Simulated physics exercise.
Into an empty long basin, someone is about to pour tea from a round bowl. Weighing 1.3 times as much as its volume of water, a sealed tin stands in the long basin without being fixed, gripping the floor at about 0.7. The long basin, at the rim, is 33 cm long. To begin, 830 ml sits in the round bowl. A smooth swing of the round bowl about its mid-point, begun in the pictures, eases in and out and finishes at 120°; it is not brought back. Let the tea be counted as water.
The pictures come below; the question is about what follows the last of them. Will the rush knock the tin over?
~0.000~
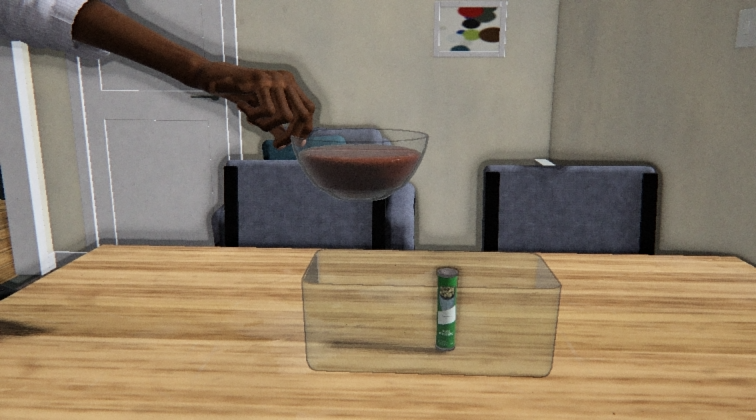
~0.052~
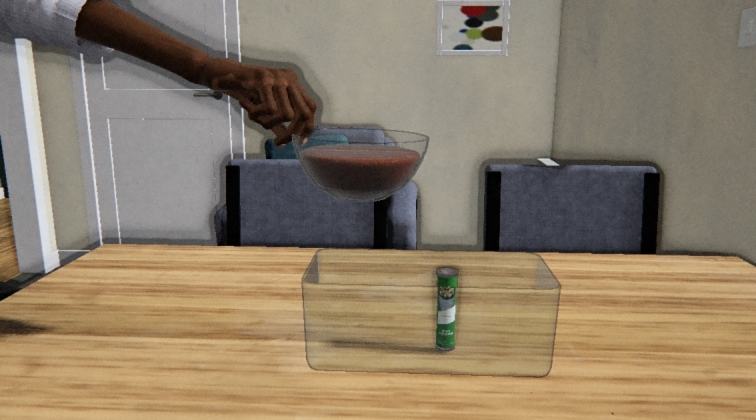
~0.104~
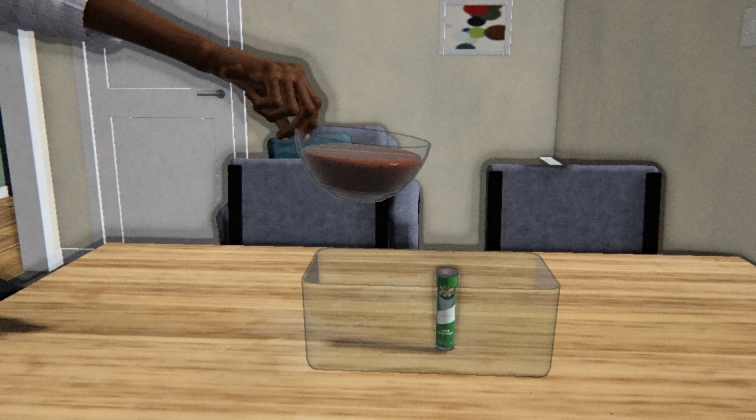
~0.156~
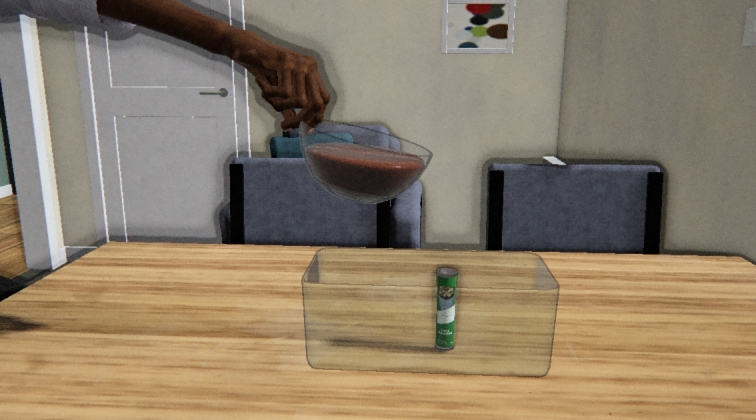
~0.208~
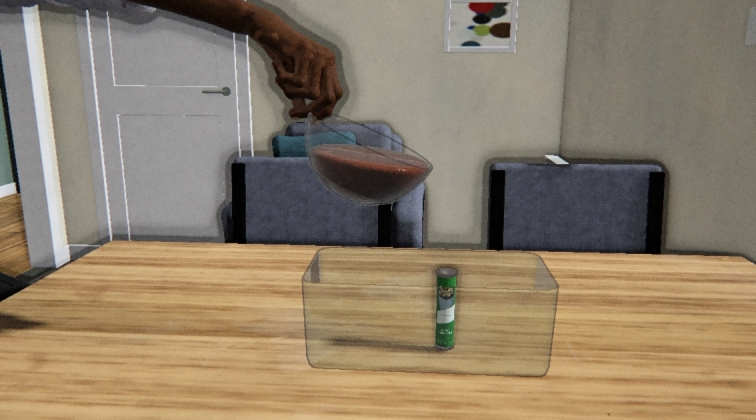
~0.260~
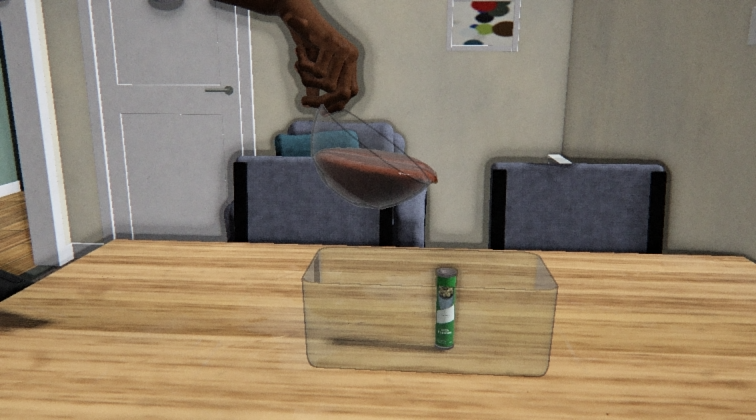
Watch, it's going to keep its feet.
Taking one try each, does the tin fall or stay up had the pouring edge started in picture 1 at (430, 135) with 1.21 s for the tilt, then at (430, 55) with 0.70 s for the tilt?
First it keeps standing; then it keeps standing.
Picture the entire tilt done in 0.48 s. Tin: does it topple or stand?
It tumbles over, then.
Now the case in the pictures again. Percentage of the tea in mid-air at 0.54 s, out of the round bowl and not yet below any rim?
Roughly 22 %.
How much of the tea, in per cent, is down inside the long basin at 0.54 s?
74 %, more or less.
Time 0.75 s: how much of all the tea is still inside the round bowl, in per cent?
Near 0 percent, more or less.
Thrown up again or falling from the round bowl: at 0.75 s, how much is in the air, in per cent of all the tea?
About 7 per cent.
By 0.54 s the tilt is 106° and 4 per cent is still to pour; the tin stands where it began.
By 0.75 s the tilt is 120° and 0 per cent is still to pour; the tin stands 1 cm from where it began.
By 0.96 s the tilt is 120° and 0 per cent is still to pour; the tin leans 5°.
By 1.20 s the tilt is 120° and 0 per cent is still to pour; the tin stands where it began.
At rest the tin stands where it began.
